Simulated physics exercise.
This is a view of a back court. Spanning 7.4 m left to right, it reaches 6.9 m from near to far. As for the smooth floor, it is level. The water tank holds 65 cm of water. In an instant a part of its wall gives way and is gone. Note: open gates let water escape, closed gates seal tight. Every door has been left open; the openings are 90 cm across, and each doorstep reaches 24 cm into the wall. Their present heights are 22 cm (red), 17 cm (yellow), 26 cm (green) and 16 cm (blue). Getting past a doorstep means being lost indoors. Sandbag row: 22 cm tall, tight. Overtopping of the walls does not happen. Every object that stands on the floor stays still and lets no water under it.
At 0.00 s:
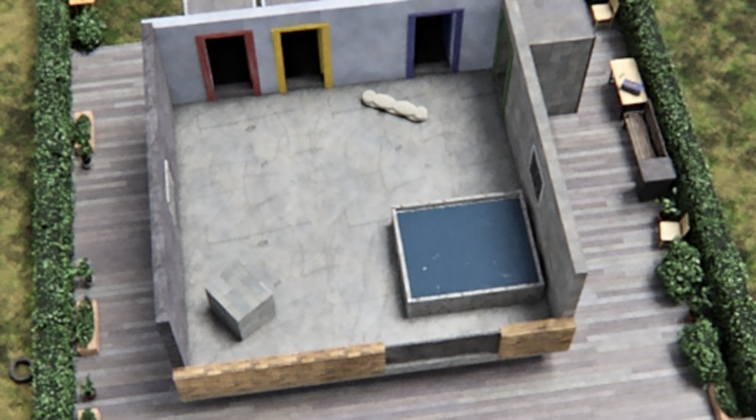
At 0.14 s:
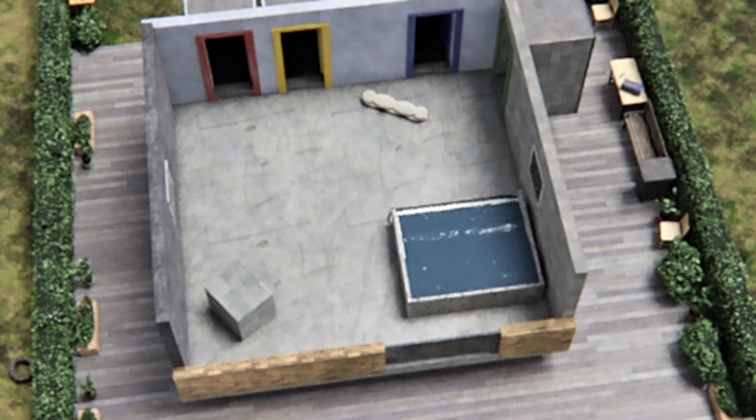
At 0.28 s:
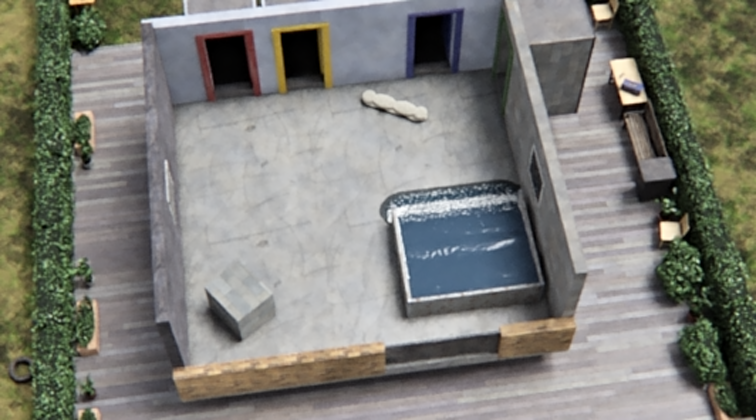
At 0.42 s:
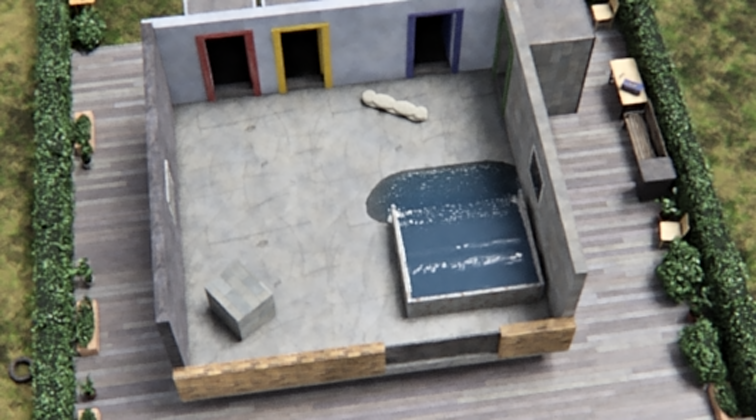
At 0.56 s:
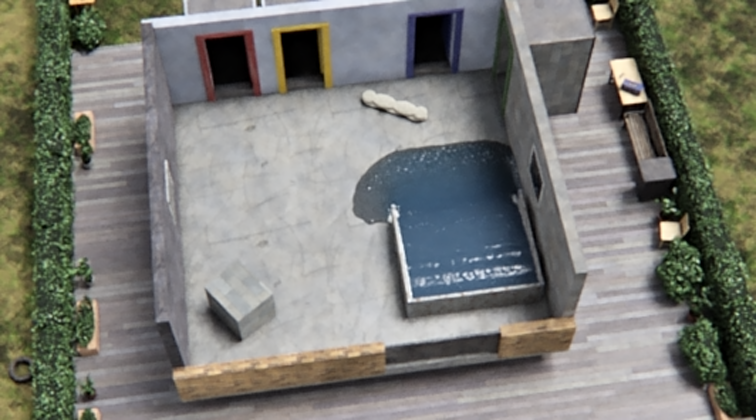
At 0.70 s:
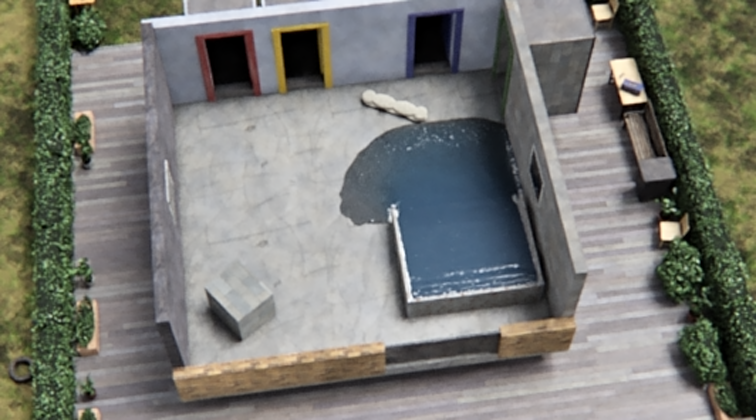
To begin with, still blue water fills a low-walled tank at the right of a grey-floored court with open red, yellow and blue doors. The tank's far wall disappears, and water pours through, spreading in a widening, rounded sheet across the floor toward the pale sandbag row.
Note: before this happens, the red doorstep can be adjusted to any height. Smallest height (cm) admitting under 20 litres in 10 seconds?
Roughly 10.5 cm.
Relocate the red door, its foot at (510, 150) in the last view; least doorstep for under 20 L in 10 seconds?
Something near 14.0 cm.
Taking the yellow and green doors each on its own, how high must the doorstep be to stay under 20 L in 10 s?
You'd want some 18 cm at yellow and some 31 cm at green.
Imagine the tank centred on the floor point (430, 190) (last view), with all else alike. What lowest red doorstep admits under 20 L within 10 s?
Then roughly 11.0 cm.
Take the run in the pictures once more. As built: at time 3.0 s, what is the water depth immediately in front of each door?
Depths in cm - red: 12, yellow: 22, green: 37, blue: 34.
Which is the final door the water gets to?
I'd say the red one.
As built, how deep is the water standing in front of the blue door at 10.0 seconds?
Depth: Near 6.0 cm.
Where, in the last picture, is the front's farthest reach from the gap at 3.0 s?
The farthest wet point sits near (174, 106) in the last view.
After 1.4 s water covers 35 % of the floor, deepest (38 cm) near (477, 71); it has not reached the red door.
After 3.0 s water covers 45 % of the floor, deepest (39 cm) near (497, 88); 12 cm at the red door, 0 litres in over its 22 cm doorstep.
After 10.0 s water covers 95 % of the floor, deepest (14 cm) near (192, 375); 9 cm at the red door, 0 litres in over its 22 cm doorstep.
At the red door as built, the water arrived by 2.3 s and peaked near 14 cm at 7.8 s.
With a doorstep of 9.5 cm, 29 litres would have come in within the 10 s; with 13 cm, 7 litres. So under 20 litres takes about 10.5 cm.
